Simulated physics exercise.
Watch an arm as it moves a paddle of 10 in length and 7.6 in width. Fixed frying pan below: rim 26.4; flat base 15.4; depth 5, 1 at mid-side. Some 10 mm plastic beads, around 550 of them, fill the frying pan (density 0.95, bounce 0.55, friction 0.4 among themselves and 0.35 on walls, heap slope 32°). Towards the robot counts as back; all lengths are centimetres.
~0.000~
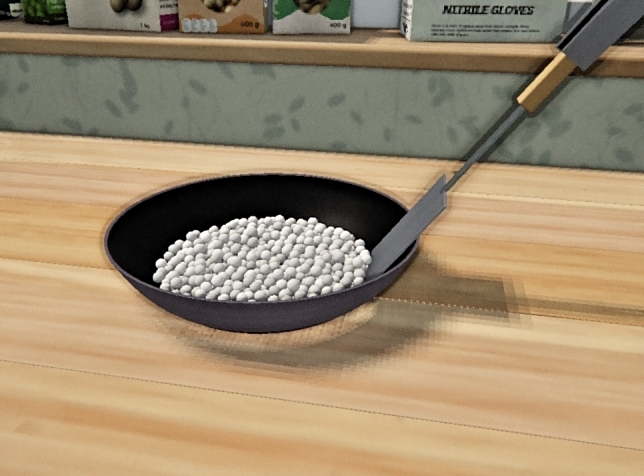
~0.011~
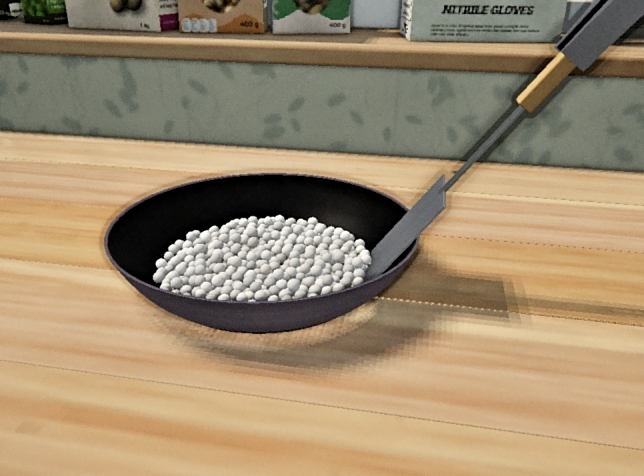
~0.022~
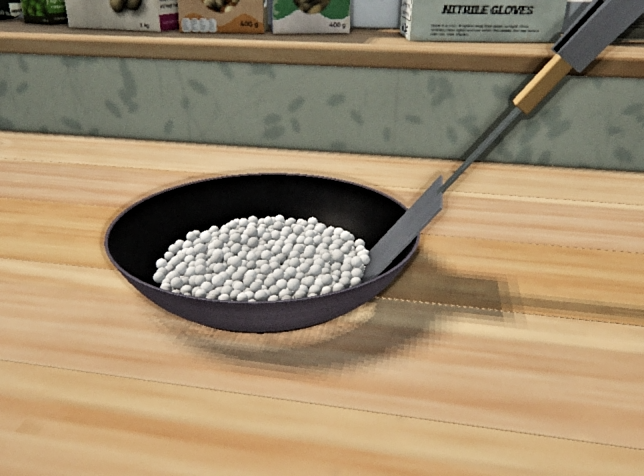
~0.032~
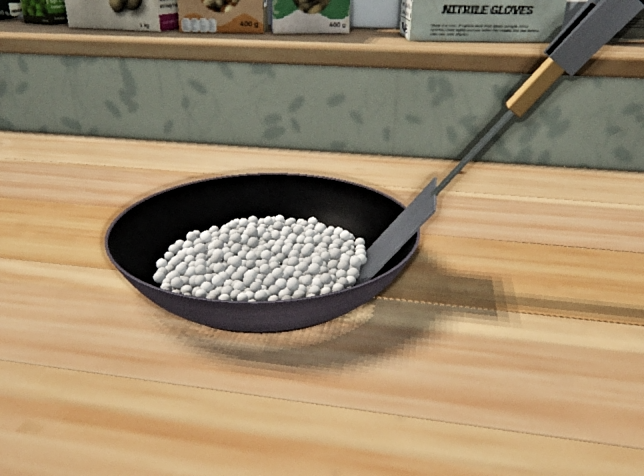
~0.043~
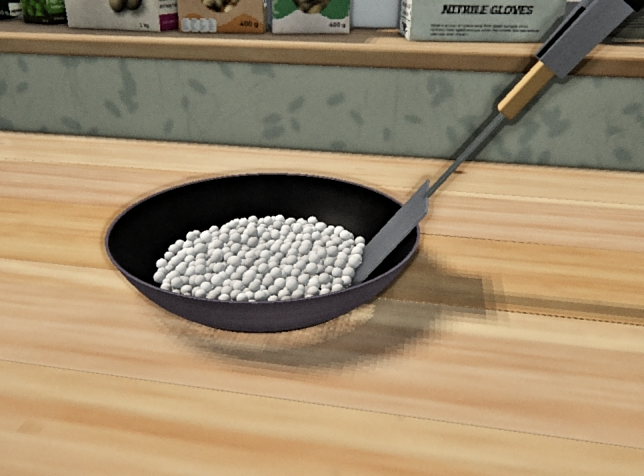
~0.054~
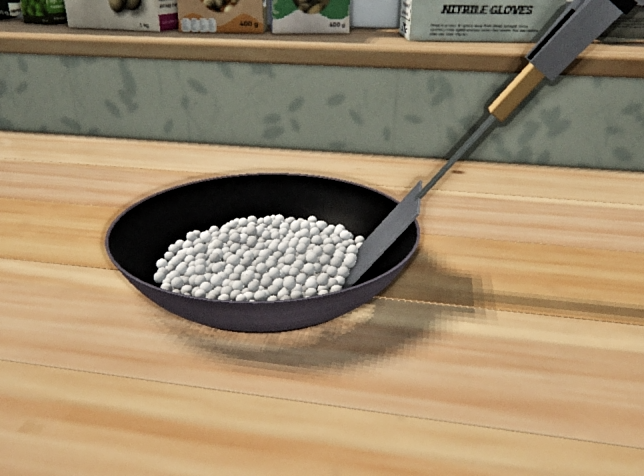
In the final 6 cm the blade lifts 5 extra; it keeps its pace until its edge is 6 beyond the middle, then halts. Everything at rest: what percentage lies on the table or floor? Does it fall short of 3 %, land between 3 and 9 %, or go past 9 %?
It falls short of 3 %.
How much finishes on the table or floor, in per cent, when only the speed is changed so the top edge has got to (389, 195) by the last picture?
10 %.
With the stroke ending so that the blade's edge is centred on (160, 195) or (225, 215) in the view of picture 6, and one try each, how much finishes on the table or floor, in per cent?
Close to 5 and close to 0 per cent, respectively.
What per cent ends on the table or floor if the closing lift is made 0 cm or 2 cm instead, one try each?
Estimates, in order: 0 % then 0 %.
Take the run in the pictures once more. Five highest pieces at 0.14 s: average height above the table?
I'd put them at about 4 centimetres above the table.
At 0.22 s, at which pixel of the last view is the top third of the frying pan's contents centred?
At about (223, 245).
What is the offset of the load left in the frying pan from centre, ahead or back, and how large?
Some 3.5 cm ahead.
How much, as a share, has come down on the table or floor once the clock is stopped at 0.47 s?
About 0 per cent.
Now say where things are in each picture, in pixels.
The paddle top edge at (445, 189), sloping 54°; upper third of the load around (267, 256), from x 160 to 365, top at y 220; 550 in the frying pan, in the first frame.
The paddle top edge at (445, 189), sloping 54°; upper third of the load around (267, 256), from x 160 to 365, top at y 220, in the second frame.
The paddle top edge at (442, 190), sloping 54°; upper third of the load around (267, 256), from x 160 to 365, top at y 220, in the third frame.
The paddle top edge at (436, 193), sloping 54°; upper third of the load around (272, 256), from x 160 to 360, top at y 220, in the fourth frame.
The paddle top edge at (428, 195), sloping 54°; upper third of the load around (276, 256), from x 160 to 360, top at y 220, in the fifth frame.
The paddle top edge at (420, 196), sloping 54°; upper third of the load around (276, 255), from x 160 to 360, top at y 220; 550 in the frying pan, in the sixth frame.
After 0.14 s, sloping 54°, highest piece 4 above the table; 550 in the frying pan.
After 0.22 s, sloping 54°, highest piece 5 above the table; 550 in the frying pan.
After 0.47 s, sloping 54°, highest piece 4 above the table; 550 in the frying pan.
After 1.52 s, sloping 54°, highest piece 4 above the table; 550 in the frying pan.
In the end, 550 in the frying pan. That is 0 % on the table or floor.
